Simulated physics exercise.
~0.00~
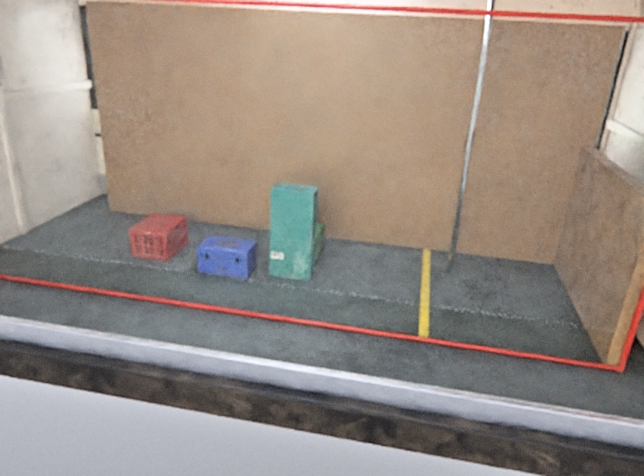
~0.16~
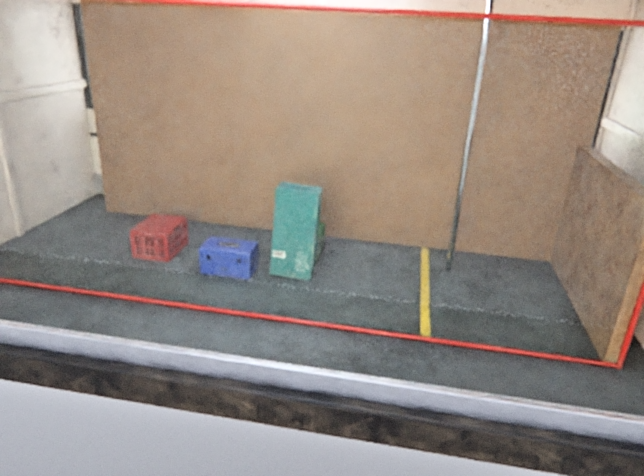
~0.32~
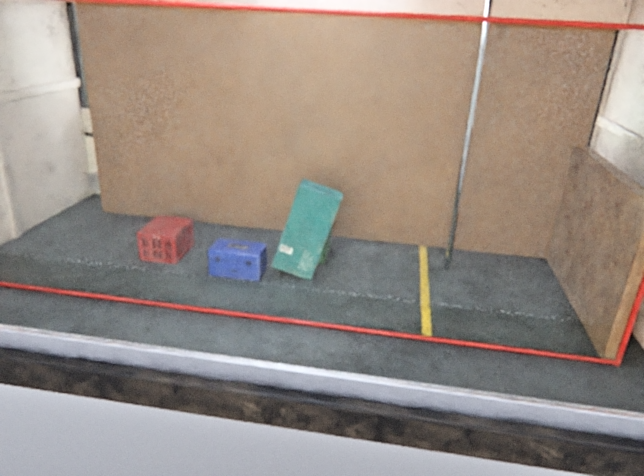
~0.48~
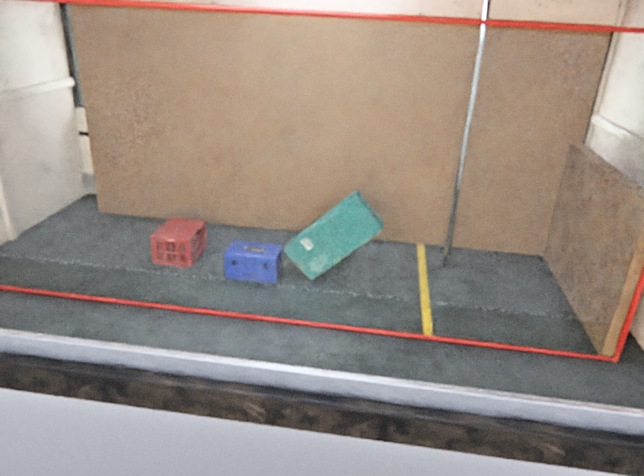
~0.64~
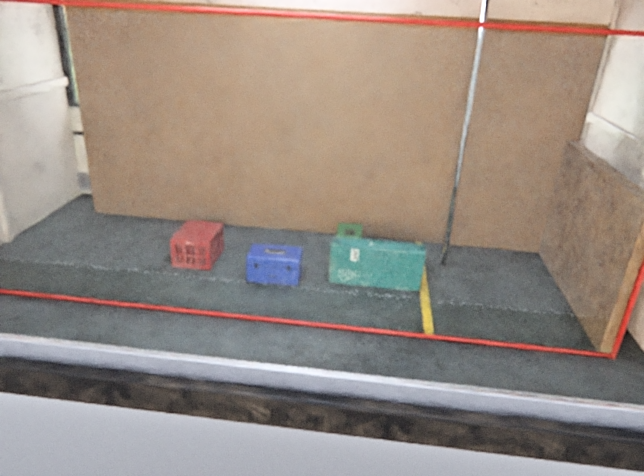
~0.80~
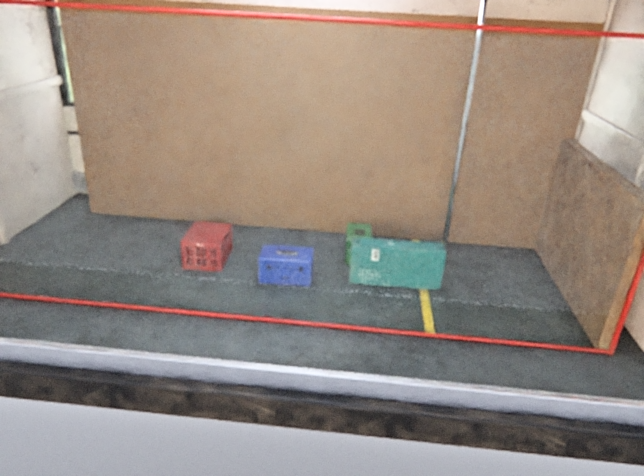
At first, a red crate, a blue toolbox and an upright teal box stand on the grey floor of a bay, left of a yellow line, with a smaller green object mostly hidden behind the teal box. The teal box begins to lean right as the crate and blue toolbox slide slightly the same way. It tips further, hiding the green object, then lands on its side. All the items shift a little more to the right. Finally, the teal box lies with its middle short of the line and its right end in front of it, the others remaining to the left.
